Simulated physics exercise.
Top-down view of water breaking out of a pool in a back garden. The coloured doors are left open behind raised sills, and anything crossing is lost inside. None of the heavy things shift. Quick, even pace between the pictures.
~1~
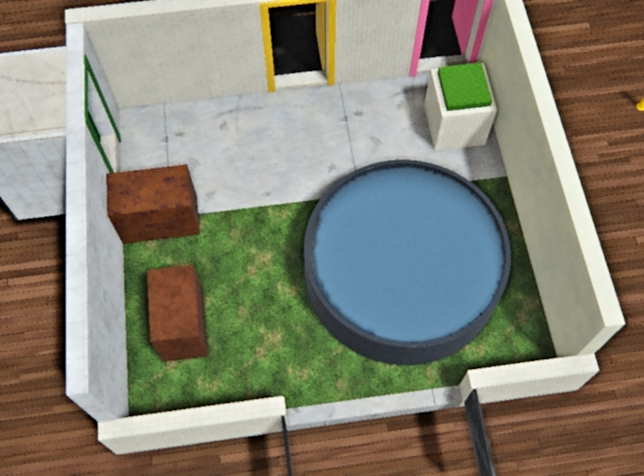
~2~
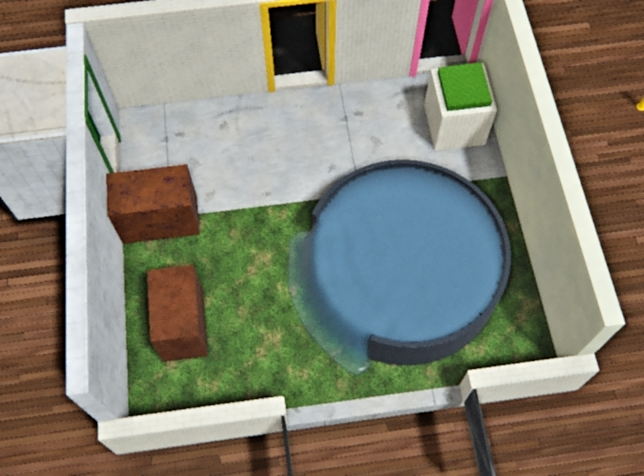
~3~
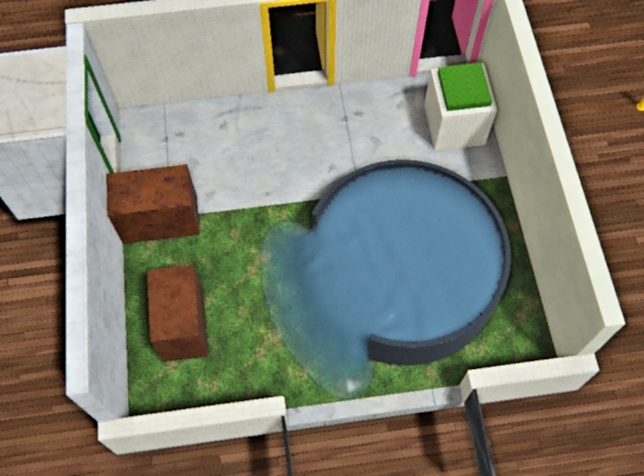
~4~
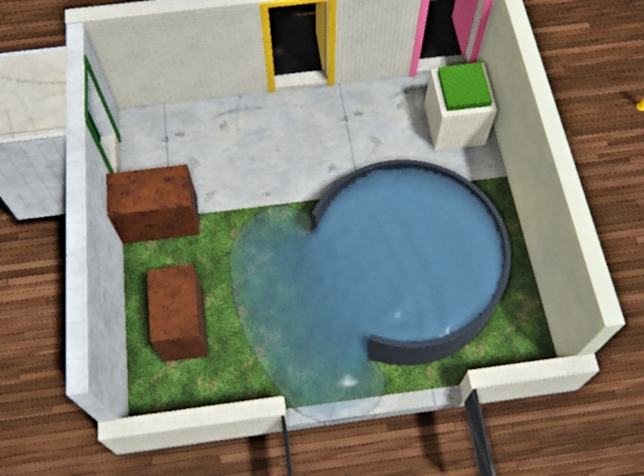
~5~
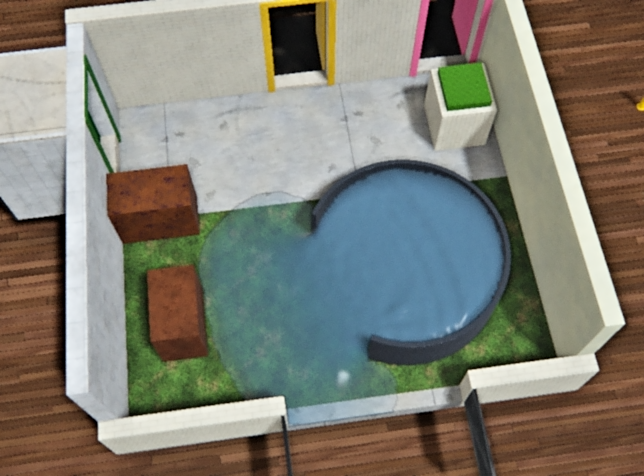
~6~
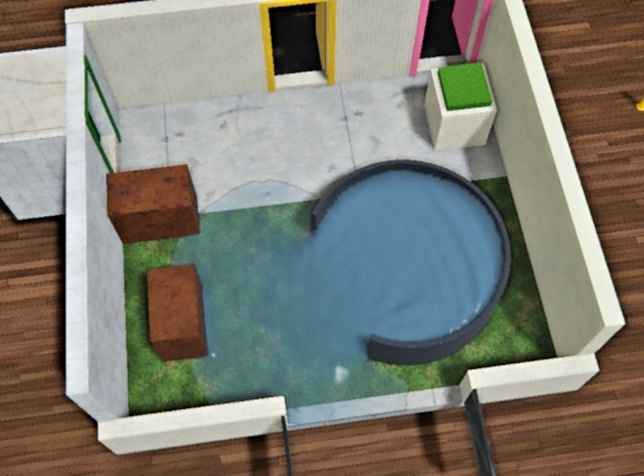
Water bursting from the left side of a round garden pool, spreading over grass toward brown blocks and onto grey paving.
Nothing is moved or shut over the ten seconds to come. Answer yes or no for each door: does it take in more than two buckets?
Pink door: Yes; green door: No; yellow door: Yes.
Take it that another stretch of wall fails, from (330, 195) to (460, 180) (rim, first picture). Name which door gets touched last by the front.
The green-painted one.
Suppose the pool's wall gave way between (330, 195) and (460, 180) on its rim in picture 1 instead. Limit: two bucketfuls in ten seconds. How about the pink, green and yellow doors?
The pink one tops the mark; the green one tops the mark; the yellow one tops the mark.
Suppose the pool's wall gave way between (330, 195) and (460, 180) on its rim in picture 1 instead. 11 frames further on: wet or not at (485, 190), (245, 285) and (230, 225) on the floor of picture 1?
Going through them, the first would be submerged, the next still bare and the last still bare.
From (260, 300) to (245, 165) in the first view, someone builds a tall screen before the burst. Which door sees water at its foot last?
The door marked green.
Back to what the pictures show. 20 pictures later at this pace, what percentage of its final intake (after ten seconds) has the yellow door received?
About 0 %.
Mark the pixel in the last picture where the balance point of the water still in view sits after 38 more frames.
About (307, 243) in the last view.
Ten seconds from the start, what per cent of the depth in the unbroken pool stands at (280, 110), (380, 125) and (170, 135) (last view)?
Depths of roughly 14, 14 and 8 per cent.
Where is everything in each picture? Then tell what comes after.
The round tank at (407, 250) is whole and still, in the first frame.
Water pours out at (317, 299) and has run to (302, 236), in the second frame.
Water pours out at (317, 300) and has run to (278, 229), in the third frame.
Water pours out at (317, 301) and has run to (268, 213), in the fourth frame.
Water pours out at (317, 301) and has run to (234, 213), in the fifth frame.
Water pours out at (317, 301) and has run to (200, 218), in the sixth frame.
A moment on, water covers 40 % of the floor; the pink door not reached, the green door not reached, the yellow door not reached.
Next, water covers 45 % of the floor; the pink door not reached, the green door not reached, the yellow door not reached.
Then, water covers 60 % of the floor; the pink door not reached, the green door wet at the sill, nothing in, the yellow door wet at the sill, nothing in.
Later, water covers 90 % of the floor; the pink door under two buckets in, the green door wet at the sill, nothing in, the yellow door over two buckets in.
In the end, water covers 100 % of the floor; the pink door far over two buckets in, the green door wet at the sill, nothing in, the yellow door far over two buckets in.
